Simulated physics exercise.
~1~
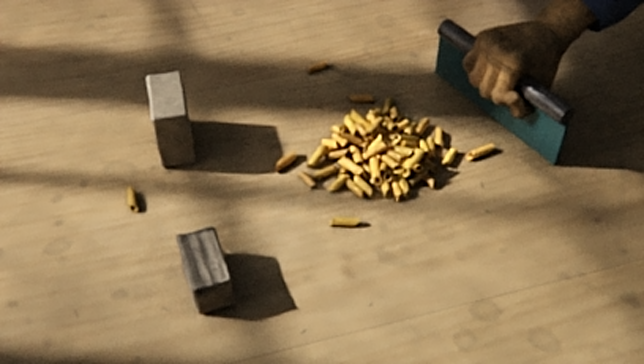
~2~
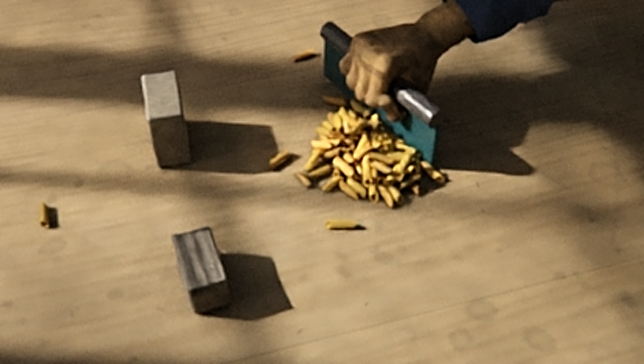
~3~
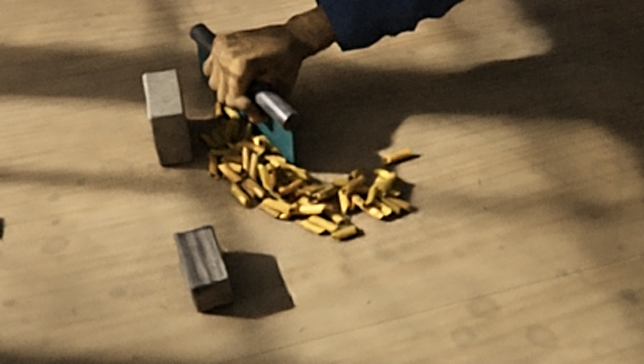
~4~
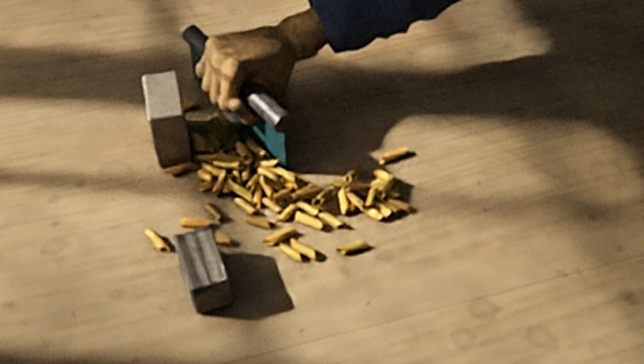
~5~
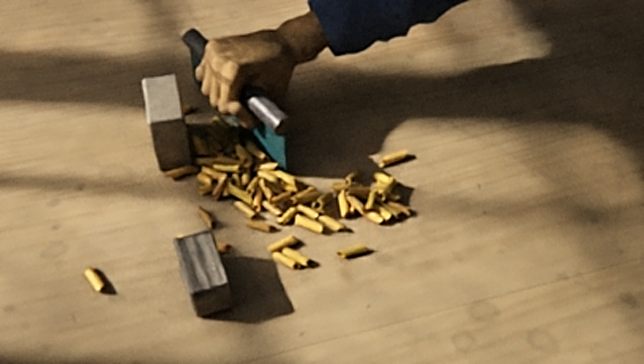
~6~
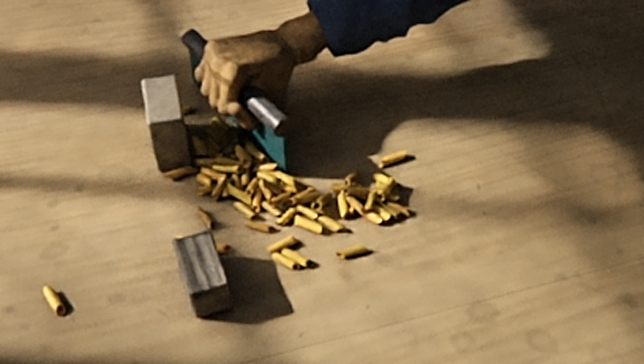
A hand in a dark blue sleeve grips a scraper with a teal blade at the upper right of a pale wooden surface, seen from above at a slant. A heap of yellow pasta tubes lies near the middle, with two grey blocks standing to the left, one above the other. The hand sweeps the scraper left, pushing the heap toward the blocks, then stops beside the upper one. The pieces spread, and a few reach the gap. One rolls through toward the lower left, while nearly all the rest lie scattered before the blocks.
